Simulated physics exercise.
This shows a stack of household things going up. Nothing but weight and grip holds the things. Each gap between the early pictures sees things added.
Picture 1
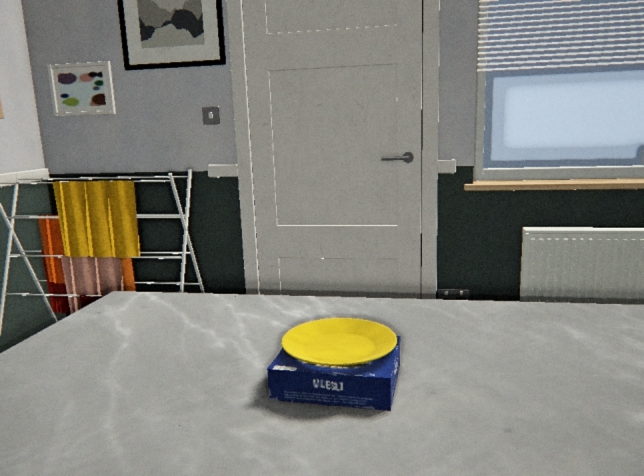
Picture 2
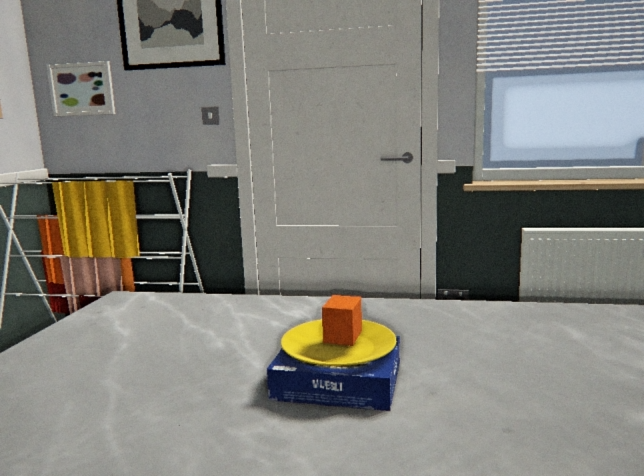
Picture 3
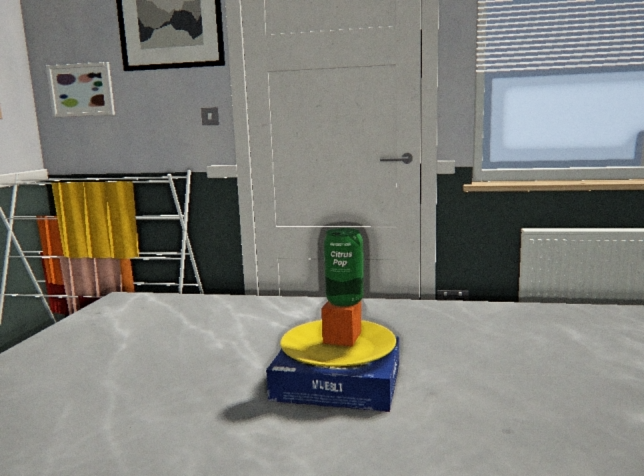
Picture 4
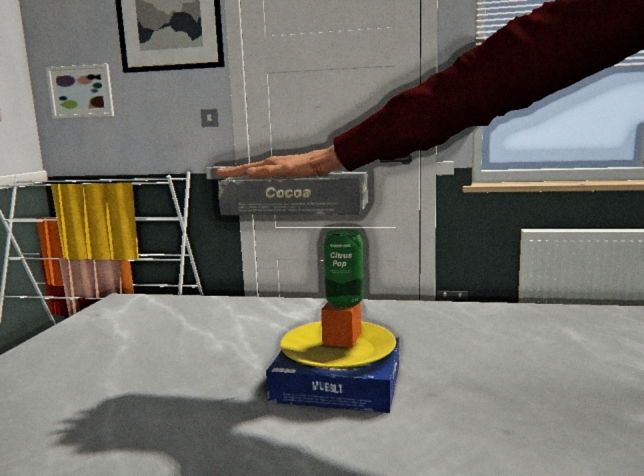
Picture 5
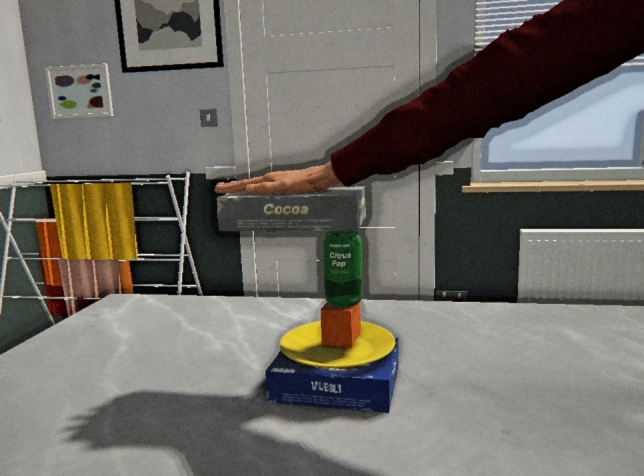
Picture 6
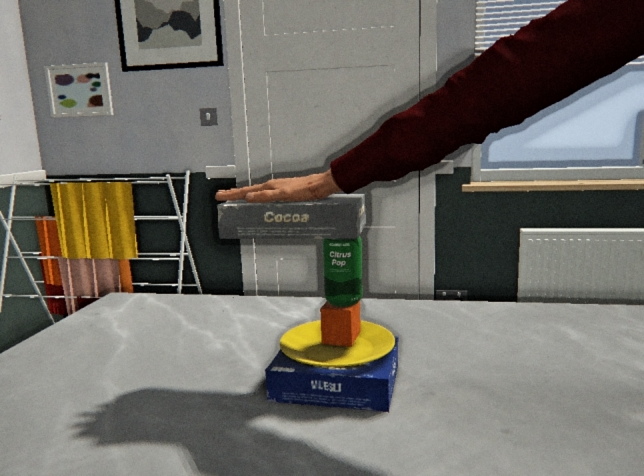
On a grey marbled table, an orange block and then a green can were stacked on a yellow plate atop a blue box, and a hand lowered a grey cocoa packet onto the can, off to the left.
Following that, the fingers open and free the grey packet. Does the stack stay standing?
No.
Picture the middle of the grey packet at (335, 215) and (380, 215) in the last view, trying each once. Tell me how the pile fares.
The pile remains standing the first time and collapses the second time.
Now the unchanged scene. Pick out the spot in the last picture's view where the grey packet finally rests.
The object finishes somewhere near (208, 369).
Then, 0.30 s past the last view, grey packet now fallen.
Then, 0.60 s past the last view, things are still on the move.
Then, 1.50 s past the last view, nothing new.
Finally, fallen, grey packet; the other 4 still in place. Final places as the last picture's camera would see them, grey packet near (208, 369). The pile comes apart.
